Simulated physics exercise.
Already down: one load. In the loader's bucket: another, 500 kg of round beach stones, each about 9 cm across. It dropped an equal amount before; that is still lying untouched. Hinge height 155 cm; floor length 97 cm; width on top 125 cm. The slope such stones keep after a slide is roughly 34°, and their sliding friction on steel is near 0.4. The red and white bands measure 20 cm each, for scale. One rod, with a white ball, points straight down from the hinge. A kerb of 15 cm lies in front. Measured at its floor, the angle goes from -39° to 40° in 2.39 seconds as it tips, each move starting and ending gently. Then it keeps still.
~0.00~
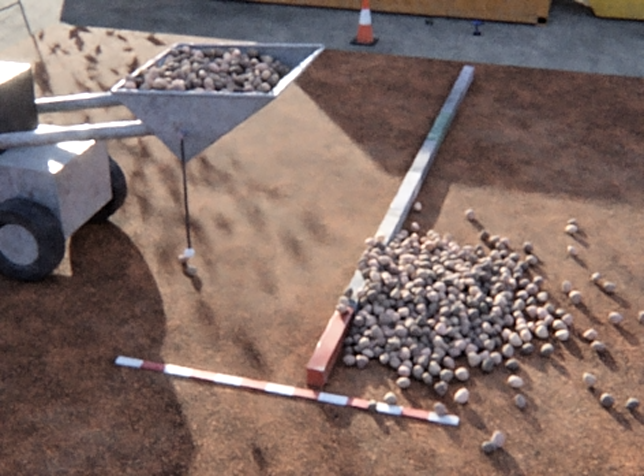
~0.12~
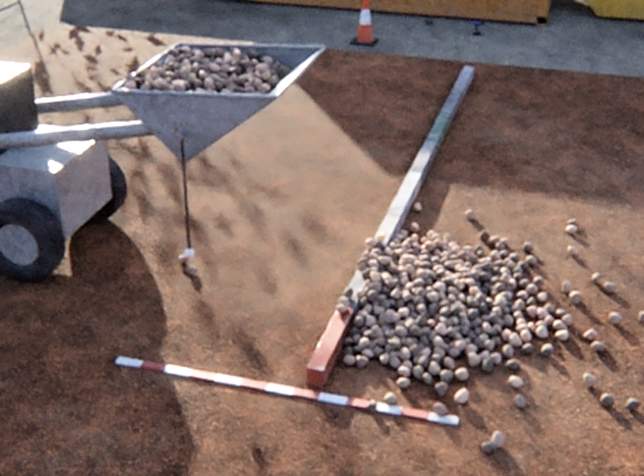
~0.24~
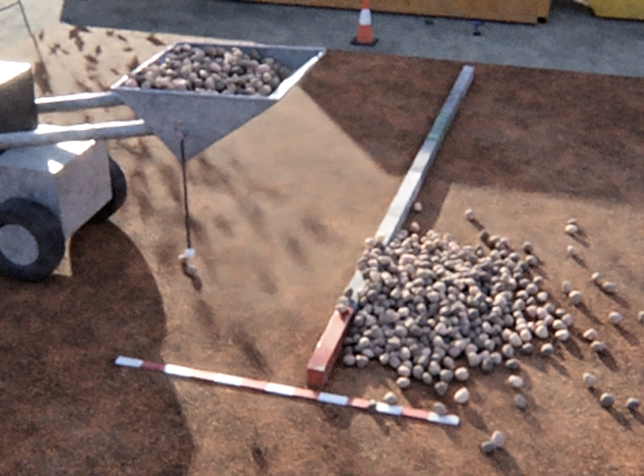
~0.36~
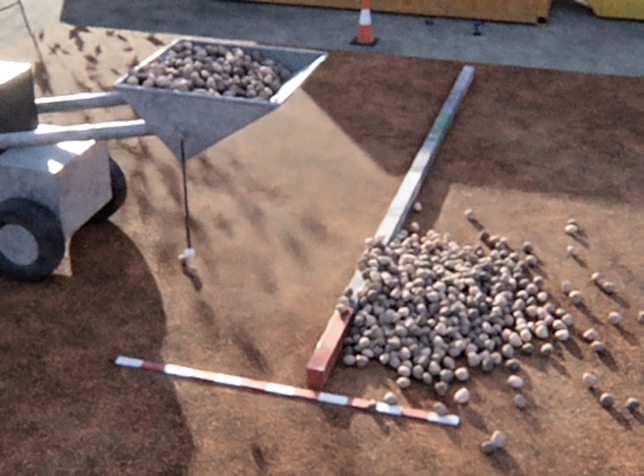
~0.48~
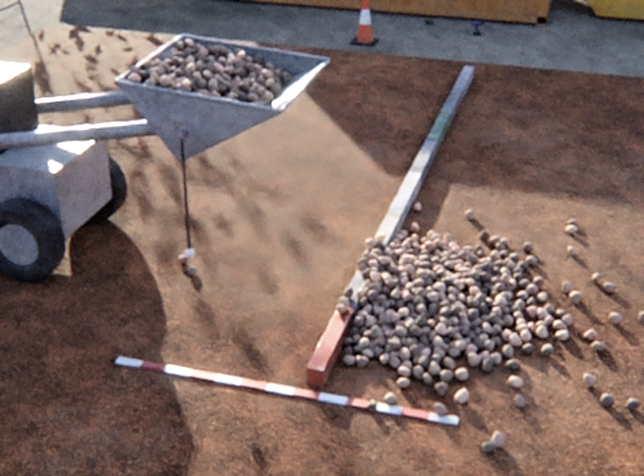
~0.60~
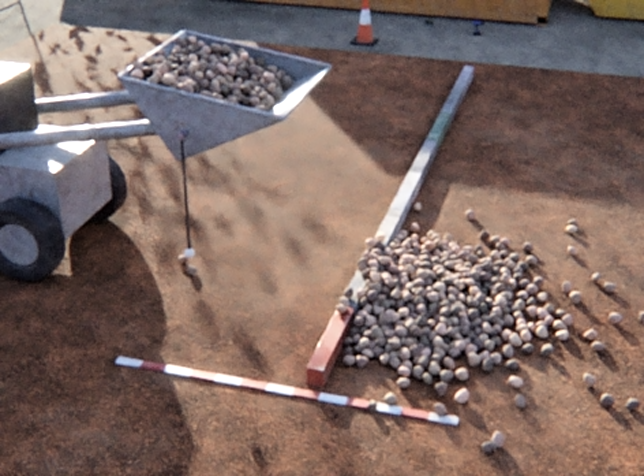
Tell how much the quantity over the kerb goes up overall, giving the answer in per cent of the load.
It goes up by roughly 13 per cent.
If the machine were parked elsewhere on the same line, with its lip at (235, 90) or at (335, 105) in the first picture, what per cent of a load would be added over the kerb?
The first would add around 0 per cent, the second around 80 per cent.
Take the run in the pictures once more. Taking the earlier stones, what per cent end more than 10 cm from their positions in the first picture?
Close to 0 in a hundred of them.
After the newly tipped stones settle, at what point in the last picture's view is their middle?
They come to rest centred about (331, 276).
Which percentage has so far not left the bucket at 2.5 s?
Roughly 10 parts in a hundred of the load.
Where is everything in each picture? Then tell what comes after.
The bucket is at -39°, its lip at (276, 97); the top of the load is at (218, 61). The earlier load is highest near (383, 263), 21 cm above ground level, 3 % on this side of the kerb, 97 % over the kerb, in the first frame.
Lip at (276, 98), floor tilted -38°, highest stones at (205, 60); the stones move at 0.0 m/s on average, in the second frame.
The bucket is at -37°, its lip at (278, 101); the top of the load is at (201, 58); the stones move at 0.1 m/s on average, in the third frame.
The bucket is at -34°, its lip at (280, 105); the top of the load is at (188, 57); the stones move at 0.1 m/s on average, in the fourth frame.
Lip at (282, 112), floor tilted -31°, highest stones at (183, 53); the stones move at 0.1 m/s on average, in the fifth frame.
The bucket is at -27°, its lip at (284, 119); the top of the load is at (181, 49); the stones move at 0.2 m/s on average, in the sixth frame.
After 1.8 s the floor is at 28°; in per cent of one load, 90 in the bucket, 12 on this side of the kerb, 97 over the kerb; the foremost stones are past the picture's edge.
After 2.5 s the floor is at 40°; in per cent of one load, 10 in the bucket, 88 on this side of the kerb, 103 over the kerb; the foremost stones are past the picture's edge.
After 2.8 s the floor is at 40°; in per cent of one load, 0 in the bucket, 91 on this side of the kerb, 108 over the kerb; the foremost stones are past the picture's edge.
After 5.6 s the floor is at 40°; in per cent of one load, 0 in the bucket, 90 on this side of the kerb, 110 over the kerb; the foremost stones are past the picture's edge. Net gain over the kerb, 13.
